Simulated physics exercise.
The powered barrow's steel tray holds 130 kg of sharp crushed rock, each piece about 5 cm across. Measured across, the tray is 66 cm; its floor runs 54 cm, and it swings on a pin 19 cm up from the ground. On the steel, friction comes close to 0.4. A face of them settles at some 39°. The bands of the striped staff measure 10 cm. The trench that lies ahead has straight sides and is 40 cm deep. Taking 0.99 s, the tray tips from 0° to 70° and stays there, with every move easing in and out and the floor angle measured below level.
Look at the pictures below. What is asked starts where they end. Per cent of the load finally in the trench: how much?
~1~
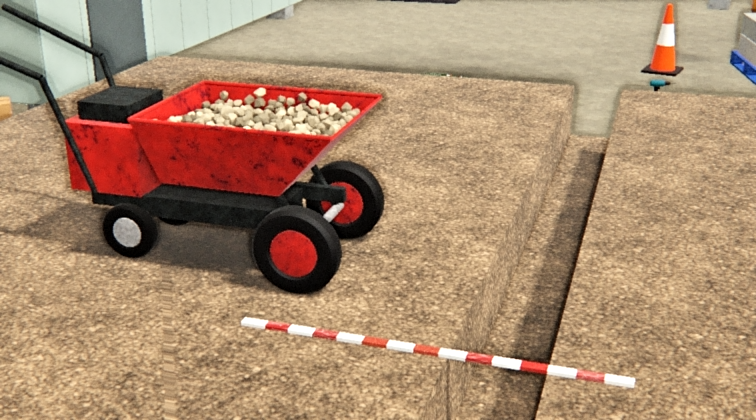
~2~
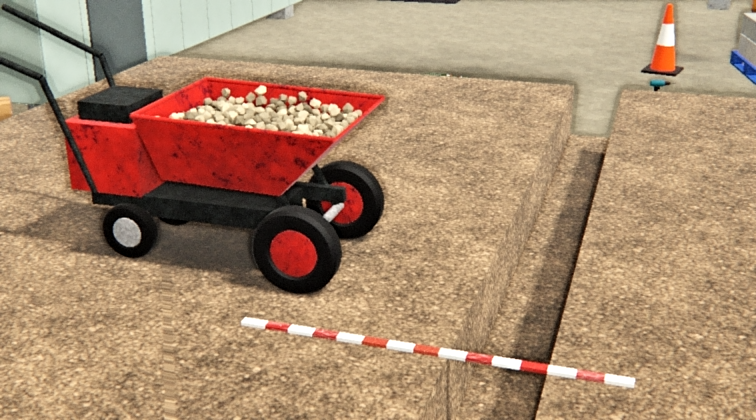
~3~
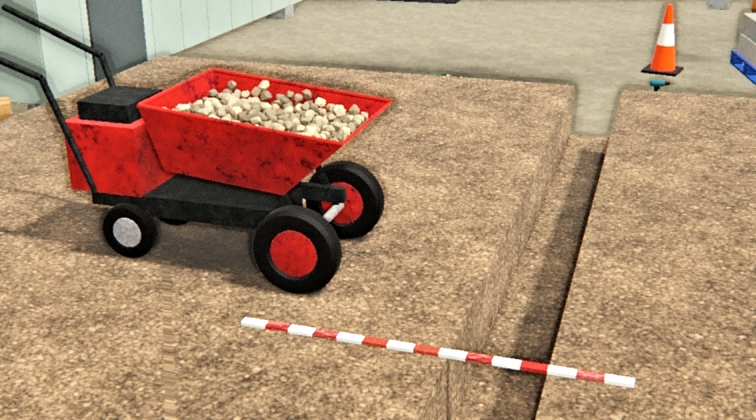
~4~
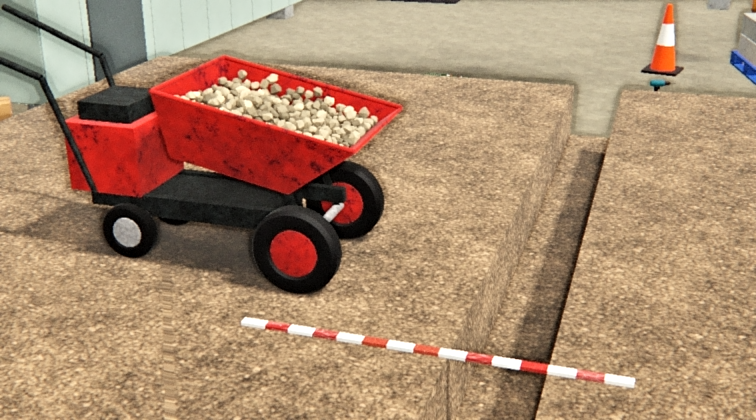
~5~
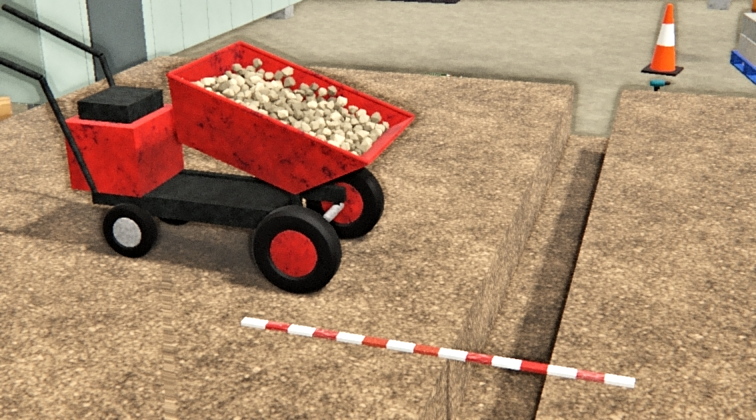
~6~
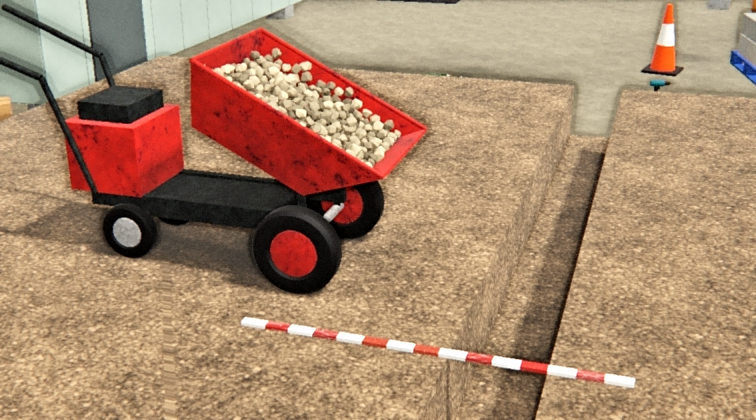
Approx. 74 %.
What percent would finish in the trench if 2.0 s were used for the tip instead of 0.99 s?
It would be near 70 per cent.
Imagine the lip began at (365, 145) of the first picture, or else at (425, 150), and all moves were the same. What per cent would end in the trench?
It comes to about 100 and 60 in a hundred.
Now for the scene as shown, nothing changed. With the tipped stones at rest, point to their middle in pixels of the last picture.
Somewhere near pixel (511, 346).
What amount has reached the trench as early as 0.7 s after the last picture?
10 per cent, give or take.
Then, 0.3 s after the last picture the floor is at 59°, 100 % in the tray; the foremost stones are at (418, 210).
Then, 0.7 s after the last picture the floor is at 70°, 75 % in the tray, 15 % short of the trench, 10 % in the trench; the foremost stones are at (509, 319).
Then, 1.0 s after the last picture the floor is at 70°, 31 % in the tray, 19 % short of the trench, 50 % in the trench; the foremost stones are at (560, 350).
Then, 3.0 s after the last picture the floor is at 70°, 0 % in the tray, 26 % short of the trench, 74 % in the trench; the foremost stones are at (559, 352).
